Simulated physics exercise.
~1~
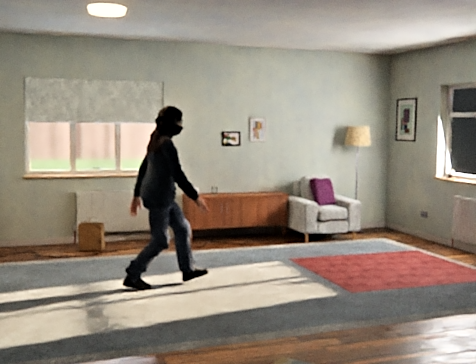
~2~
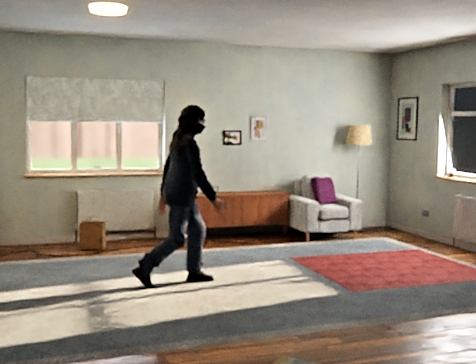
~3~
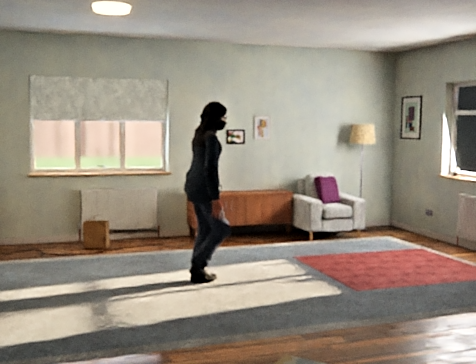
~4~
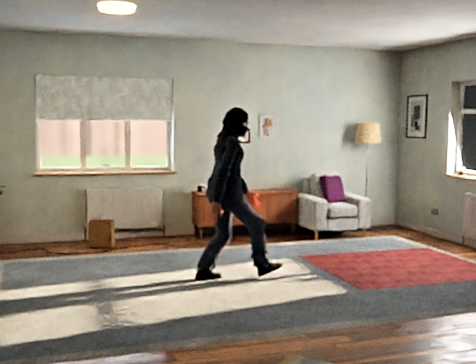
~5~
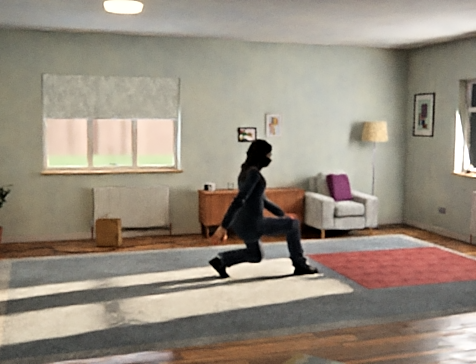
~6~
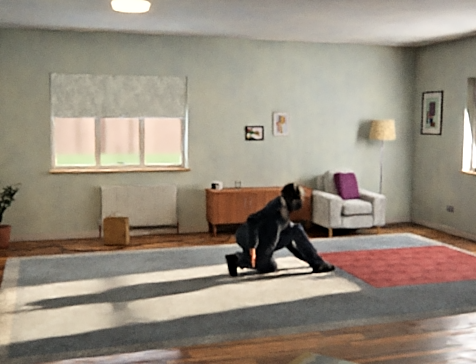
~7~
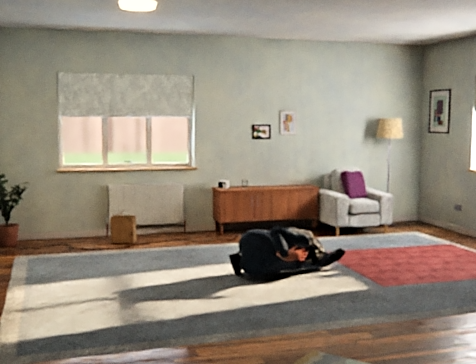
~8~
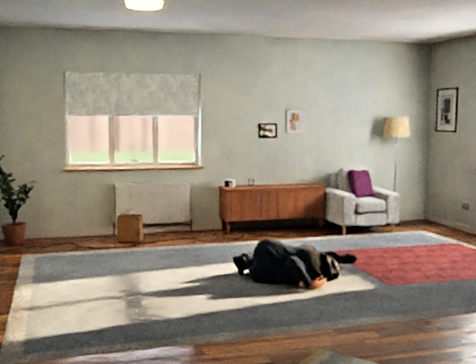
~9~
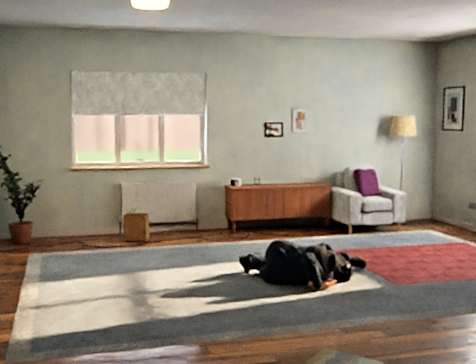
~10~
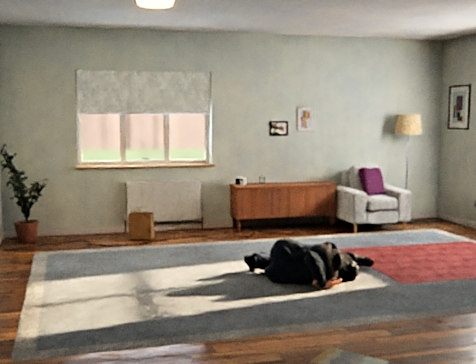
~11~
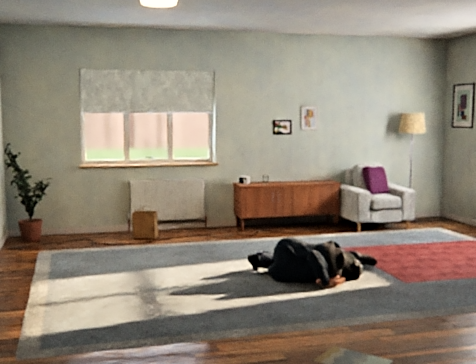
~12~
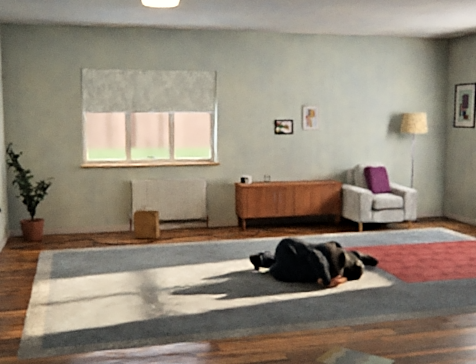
We see a dark-clothed visitor walk right across a sunlit living room toward a red mat as the view pans slightly left, then sink to the knees, fold forward onto the grey rug and lie still, head stopping just short of the mat's near edge.
